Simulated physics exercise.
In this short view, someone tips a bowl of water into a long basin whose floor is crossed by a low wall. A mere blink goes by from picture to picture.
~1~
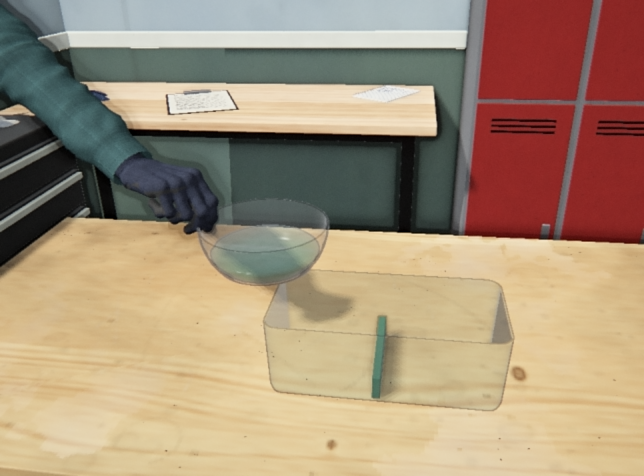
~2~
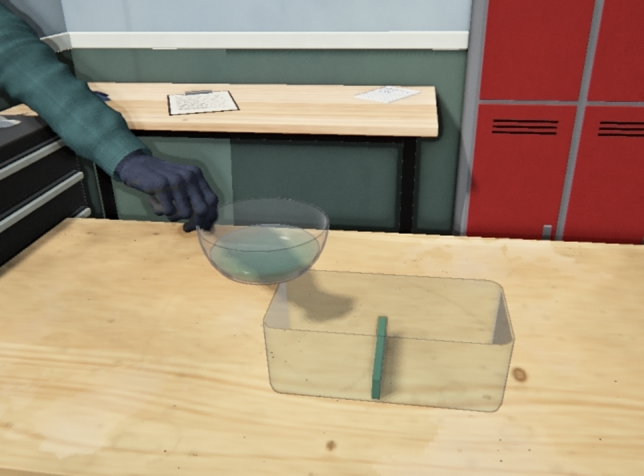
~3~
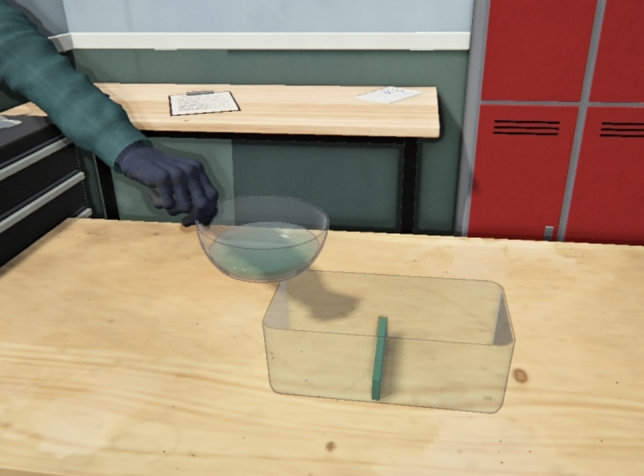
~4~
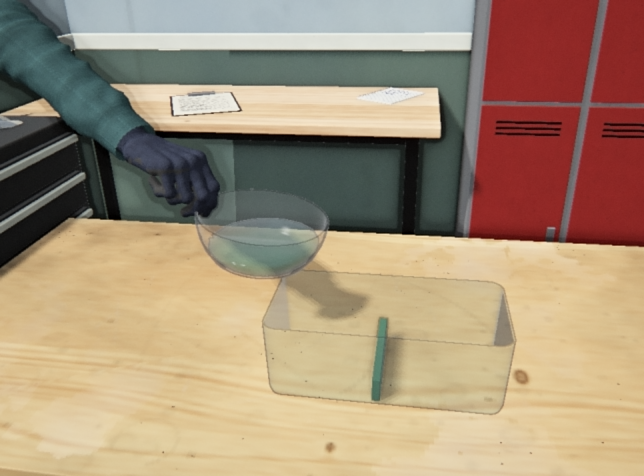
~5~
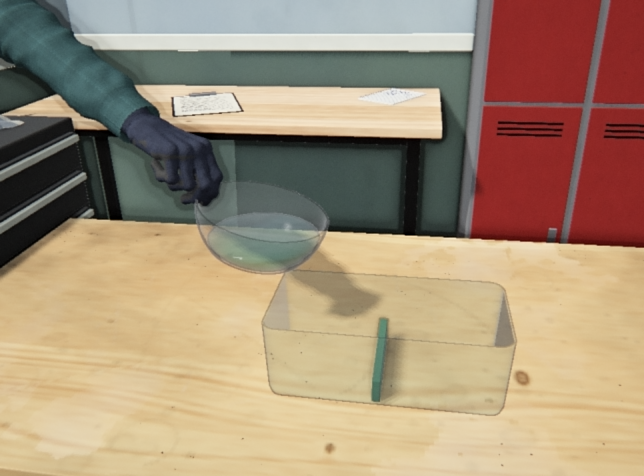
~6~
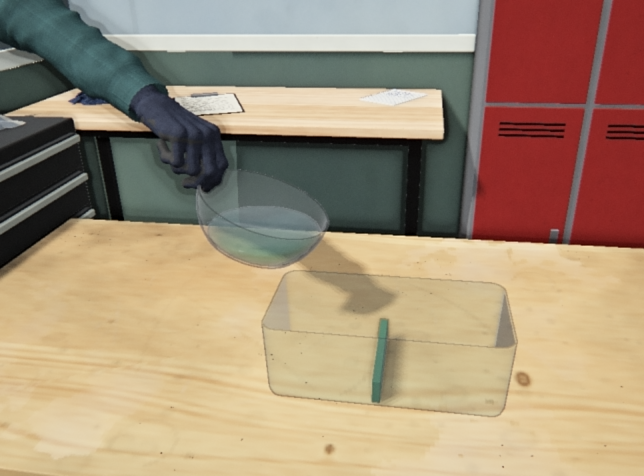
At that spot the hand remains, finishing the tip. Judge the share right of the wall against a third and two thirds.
I expect the share right of the wall to be beyond two thirds.
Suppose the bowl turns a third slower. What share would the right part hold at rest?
Around 85 percent.
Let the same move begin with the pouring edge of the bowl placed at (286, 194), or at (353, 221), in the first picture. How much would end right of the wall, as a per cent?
Roughly 45 per cent, then roughly 75 per cent.
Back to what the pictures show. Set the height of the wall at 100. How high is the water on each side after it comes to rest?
Left 10 per cent, right 40.
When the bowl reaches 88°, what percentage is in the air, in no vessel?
55 %.
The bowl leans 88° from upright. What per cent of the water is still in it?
Looks like roughly 40 percent is still held.
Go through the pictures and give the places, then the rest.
It leans 0°; its right rim is at (328, 227); the water meets the walls at (213, 243) and (321, 248); the long basin's rim runs from (274, 296) to (507, 311); the wall's top is at (380, 346), in the first frame.
It leans 1°; its right rim is at (327, 227); the water meets the walls at (213, 242) and (321, 248), in the second frame.
It leans 3°; its right rim is at (327, 228); the water meets the walls at (212, 239) and (320, 246), in the third frame.
It leans 8°; its right rim is at (327, 228); the water meets the walls at (211, 234) and (320, 242), in the fourth frame.
It leans 13°; its right rim is at (327, 228); the water meets the walls at (211, 227) and (321, 238), in the fifth frame.
It leans 20°; its right rim is at (327, 228); the water meets the walls at (211, 218) and (321, 233), in the sixth frame.
A moment on, the bowl is tipped on its side and 40 per cent is still to pour, 3 is left of the wall and 0 right of it.
Next, the bowl is tipped right over and 0 per cent is still to pour, 7 is left of the wall and 86 right of it.
Then the bowl is tipped right over and 0 per cent is still to pour, 17 is left of the wall and 79 right of it.
Later the bowl is tipped right over and 0 per cent is still to pour, 18 is left of the wall and 79 right of it.
Finally, 18 per cent lies left of the wall, 79 right of it and 3 outside.
